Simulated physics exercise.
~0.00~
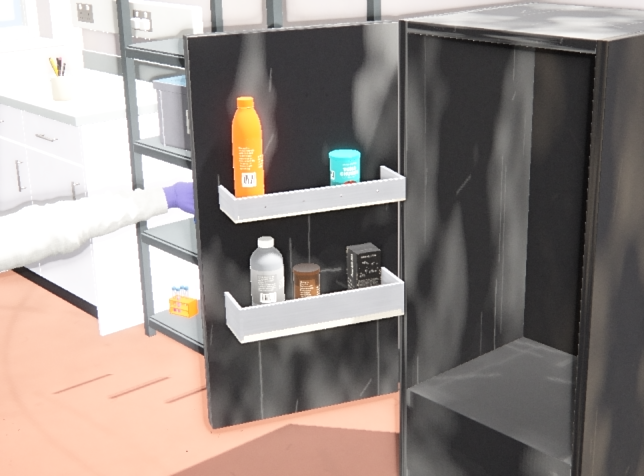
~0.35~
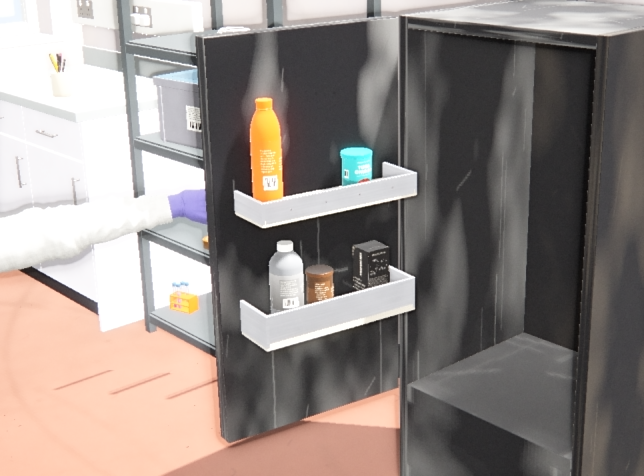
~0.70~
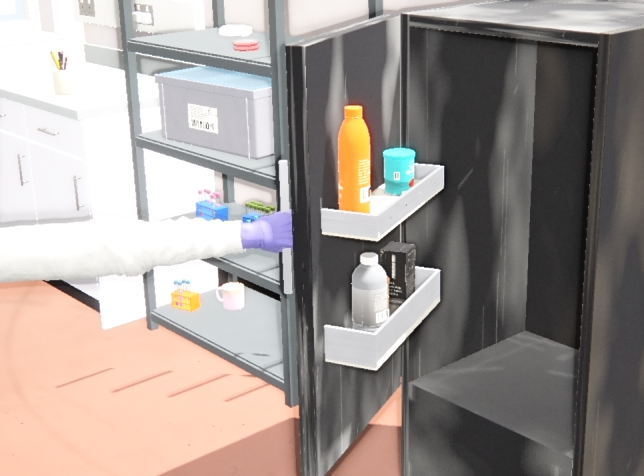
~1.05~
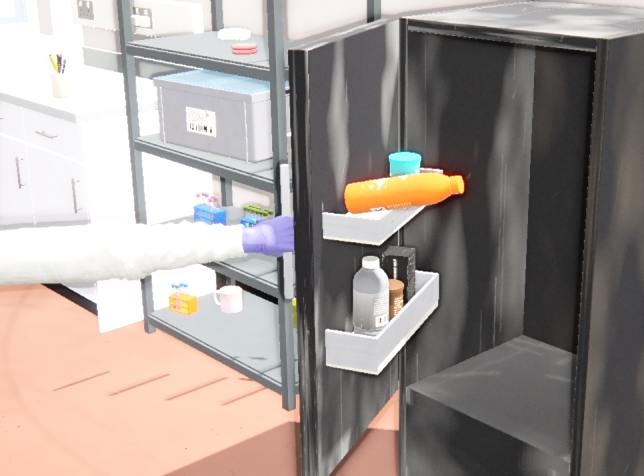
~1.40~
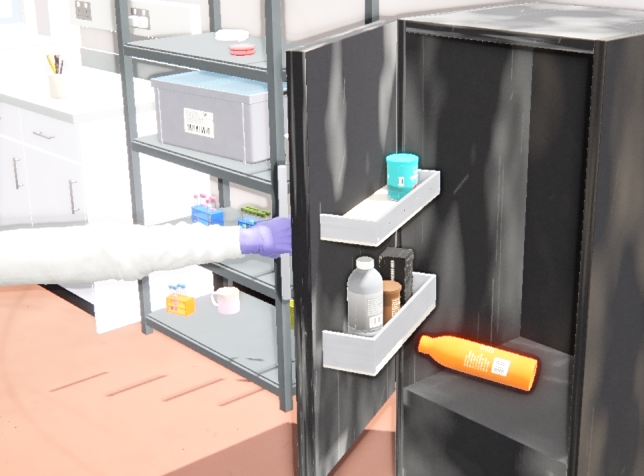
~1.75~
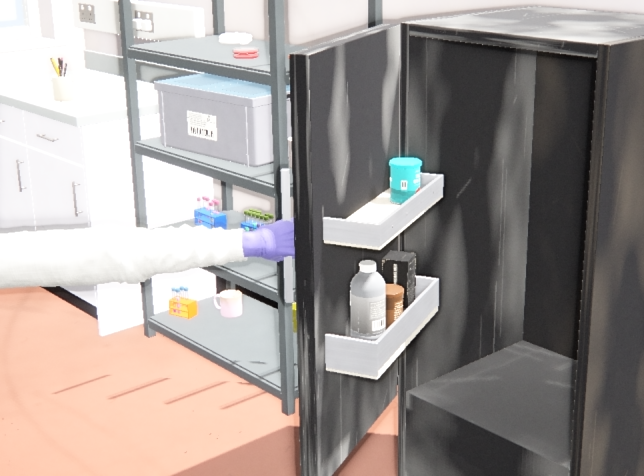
In a bright workshop, seen from the front by a slightly swaying camera, a tall black cabinet stands open beside a grey shelving unit. Two pale racks on the inside of its door hold an orange bottle and a turquoise tin above, and a grey bottle, a brown tin and a black carton below. A white-sleeved arm with a purple glove reaches from the left as the door swings rightward, partway closed, and stops. The orange bottle tips over the upper rack, drops on its side towards the cabinet's base, and disappears from view. The other four items remain upright in the racks.
